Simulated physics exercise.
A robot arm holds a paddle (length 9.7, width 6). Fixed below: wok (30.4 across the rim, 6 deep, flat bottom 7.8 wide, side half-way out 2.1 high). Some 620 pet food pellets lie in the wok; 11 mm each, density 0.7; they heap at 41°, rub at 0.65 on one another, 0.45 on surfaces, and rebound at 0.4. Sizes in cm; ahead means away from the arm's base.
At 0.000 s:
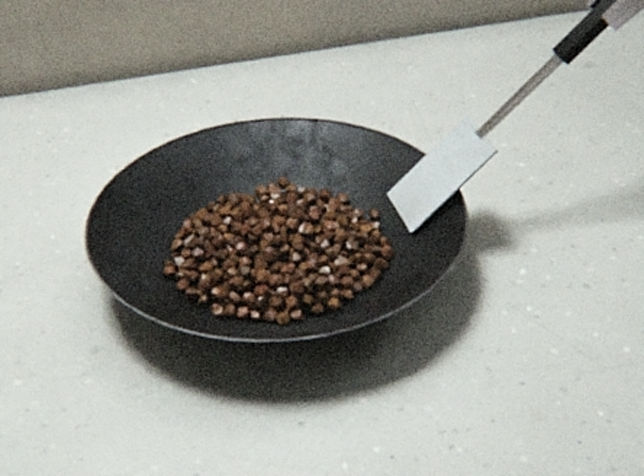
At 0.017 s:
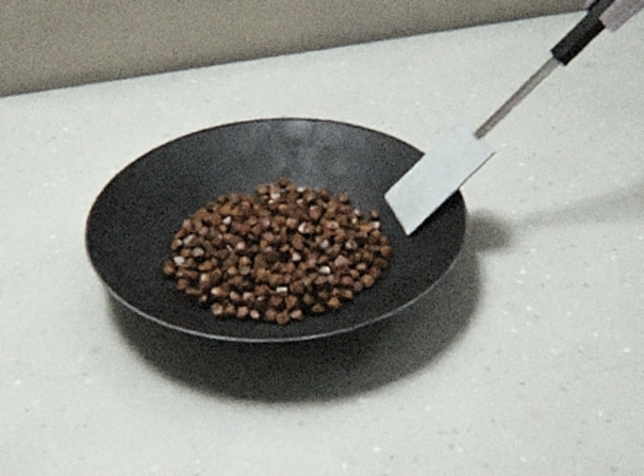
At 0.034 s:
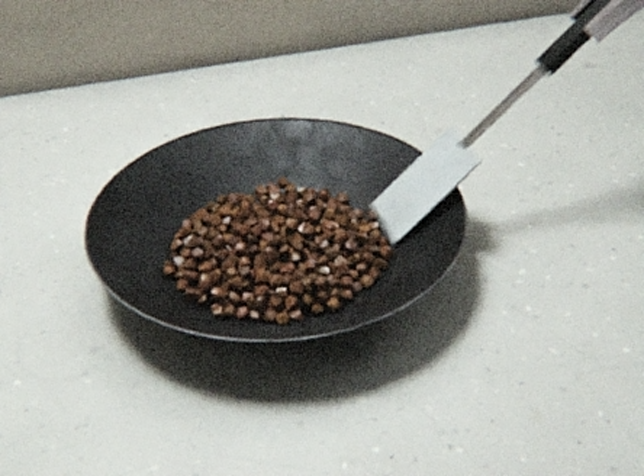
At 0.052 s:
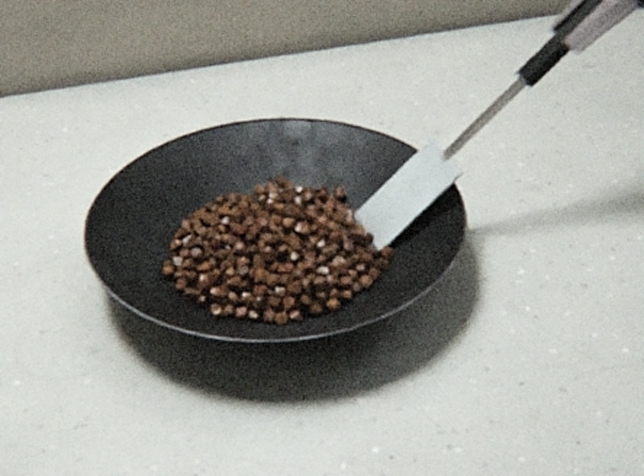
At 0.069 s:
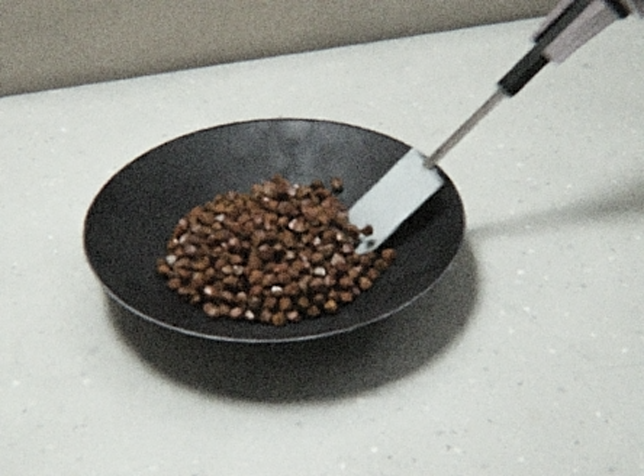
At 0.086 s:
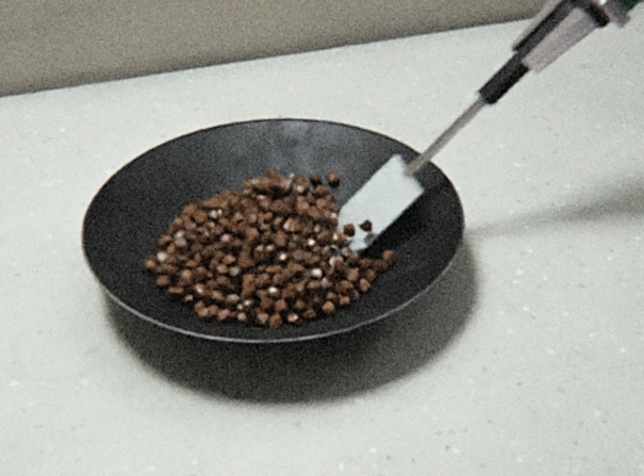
A pale, flat paddle held by a robot arm slides down and left into a dark wok on a speckled counter, pressing into the heap of brown pellets and nudging them slightly leftward as a few gather against its blade.
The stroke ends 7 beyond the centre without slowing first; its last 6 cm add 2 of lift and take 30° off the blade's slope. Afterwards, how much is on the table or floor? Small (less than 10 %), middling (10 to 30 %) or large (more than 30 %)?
Share on the table or floor: Small (less than 10 %).
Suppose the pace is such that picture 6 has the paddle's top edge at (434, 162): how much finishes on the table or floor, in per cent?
Some 0 per cent.
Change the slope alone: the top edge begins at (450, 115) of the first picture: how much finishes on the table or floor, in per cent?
About 5 per cent.
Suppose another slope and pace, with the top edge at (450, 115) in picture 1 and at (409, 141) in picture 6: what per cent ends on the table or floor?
About 5 per cent.
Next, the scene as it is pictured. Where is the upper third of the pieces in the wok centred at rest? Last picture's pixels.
Around (151, 243).
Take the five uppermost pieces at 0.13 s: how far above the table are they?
Roughly 6 cm.
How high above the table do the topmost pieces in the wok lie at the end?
Roughly 7.5 cm.
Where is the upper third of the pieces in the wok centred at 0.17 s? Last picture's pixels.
Around (189, 241).
By 0.13 s, sloping 43°, highest piece 6 above the table; 621 in the wok.
By 0.17 s, sloping 32°, highest piece 6 above the table; 621 in the wok.
By 0.39 s, sloping 13°, highest piece 8 above the table; 579 in the wok, 37 on the table or floor, 5 on the blade or in flight.
By 1.44 s, sloping 13°, highest piece 7 above the table; 579 in the wok, 42 on the table or floor.
Final count, 579 in the wok, 42 on the table or floor. That is 7 % on the table or floor.
